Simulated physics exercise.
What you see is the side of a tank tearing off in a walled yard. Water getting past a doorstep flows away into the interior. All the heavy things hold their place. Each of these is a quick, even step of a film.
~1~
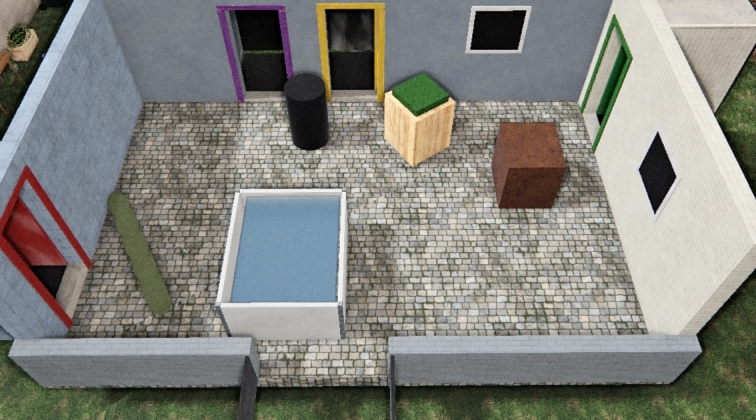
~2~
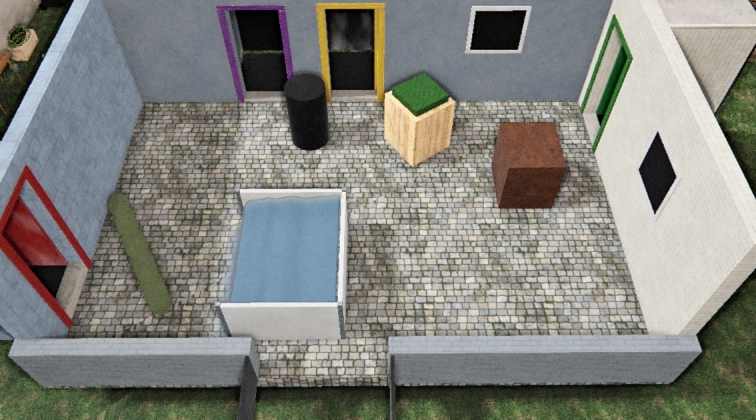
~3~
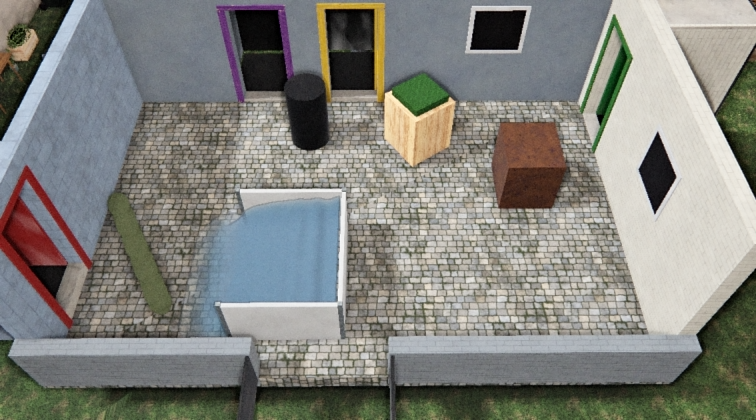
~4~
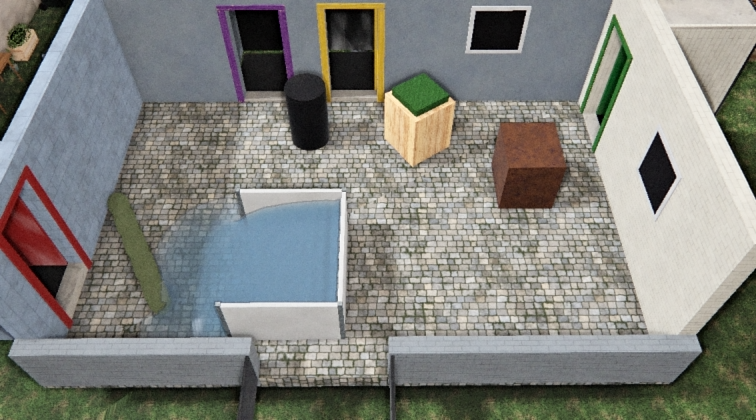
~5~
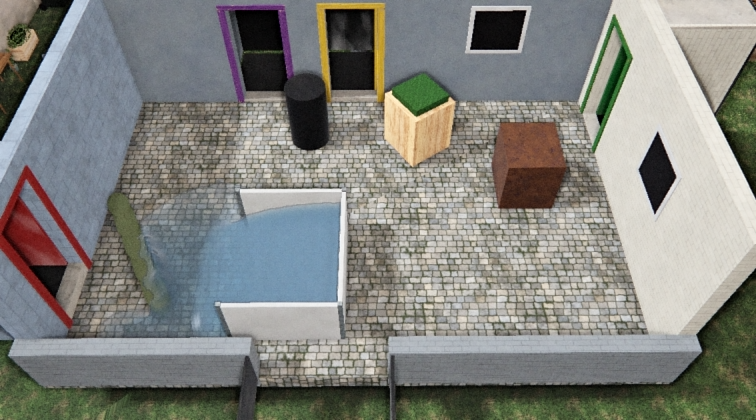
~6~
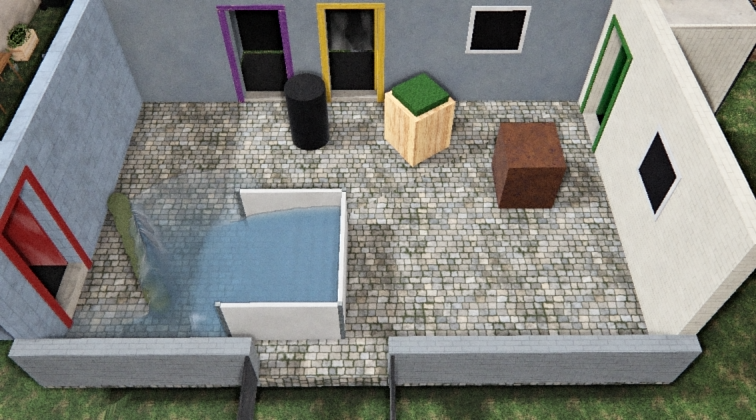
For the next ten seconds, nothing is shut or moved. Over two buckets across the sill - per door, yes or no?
Yellow door no, green door yes, purple door yes, red door yes.
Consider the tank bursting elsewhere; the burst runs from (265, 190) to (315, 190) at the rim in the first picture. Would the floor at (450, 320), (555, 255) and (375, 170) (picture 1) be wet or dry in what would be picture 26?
Log: Point 1 unreached; point 2 unreached; point 3 inundated.
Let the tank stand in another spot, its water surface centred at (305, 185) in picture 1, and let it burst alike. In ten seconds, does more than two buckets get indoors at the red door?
Result, red door: Ends up below.
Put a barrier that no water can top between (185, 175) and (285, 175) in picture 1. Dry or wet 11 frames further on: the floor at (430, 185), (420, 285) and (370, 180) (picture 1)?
Log, spots one to three: Spared; spared; spared.
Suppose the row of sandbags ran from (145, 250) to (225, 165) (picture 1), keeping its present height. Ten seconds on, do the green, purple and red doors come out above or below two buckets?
Well, the green door comes in short, while the purple door breaks the limit and the red door breaks the limit.
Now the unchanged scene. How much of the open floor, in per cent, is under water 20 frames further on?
Near 40 in a hundred.
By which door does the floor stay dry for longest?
I'd go with the one in green.
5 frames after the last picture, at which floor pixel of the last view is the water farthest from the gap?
Approximate pixel: (140, 113).
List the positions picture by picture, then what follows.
The first picture shows still water in the tank at (286, 247).
In the second picture, the front is at a hidden place, out from the gap at (239, 270).
In the third picture, water pours out at (239, 270) and has run to (218, 221).
In the fourth picture, the front is at (198, 210), out from the gap at (240, 272).
In the fifth picture, the front is at a hidden place, out from the gap at (240, 273).
In the sixth picture, the front is at a hidden place, out from the gap at (240, 273).
A moment on, water covers 25 % of the floor; the yellow door not reached, the green door not reached, the purple door not reached, the red door wet at the sill, nothing in.
Next, water covers 30 % of the floor; the yellow door not reached, the green door not reached, the purple door not reached, the red door under two buckets in.
Then, water covers 40 % of the floor; the yellow door wet at the sill, nothing in, the green door not reached, the purple door under two buckets in, the red door over two buckets in.
Later, water covers 65 % of the floor; the yellow door under two buckets in, the green door over two buckets in, the purple door over two buckets in, the red door over two buckets in.
In the end, water covers 90 % of the floor; the yellow door under two buckets in, the green door over two buckets in, the purple door over two buckets in, the red door over two buckets in.
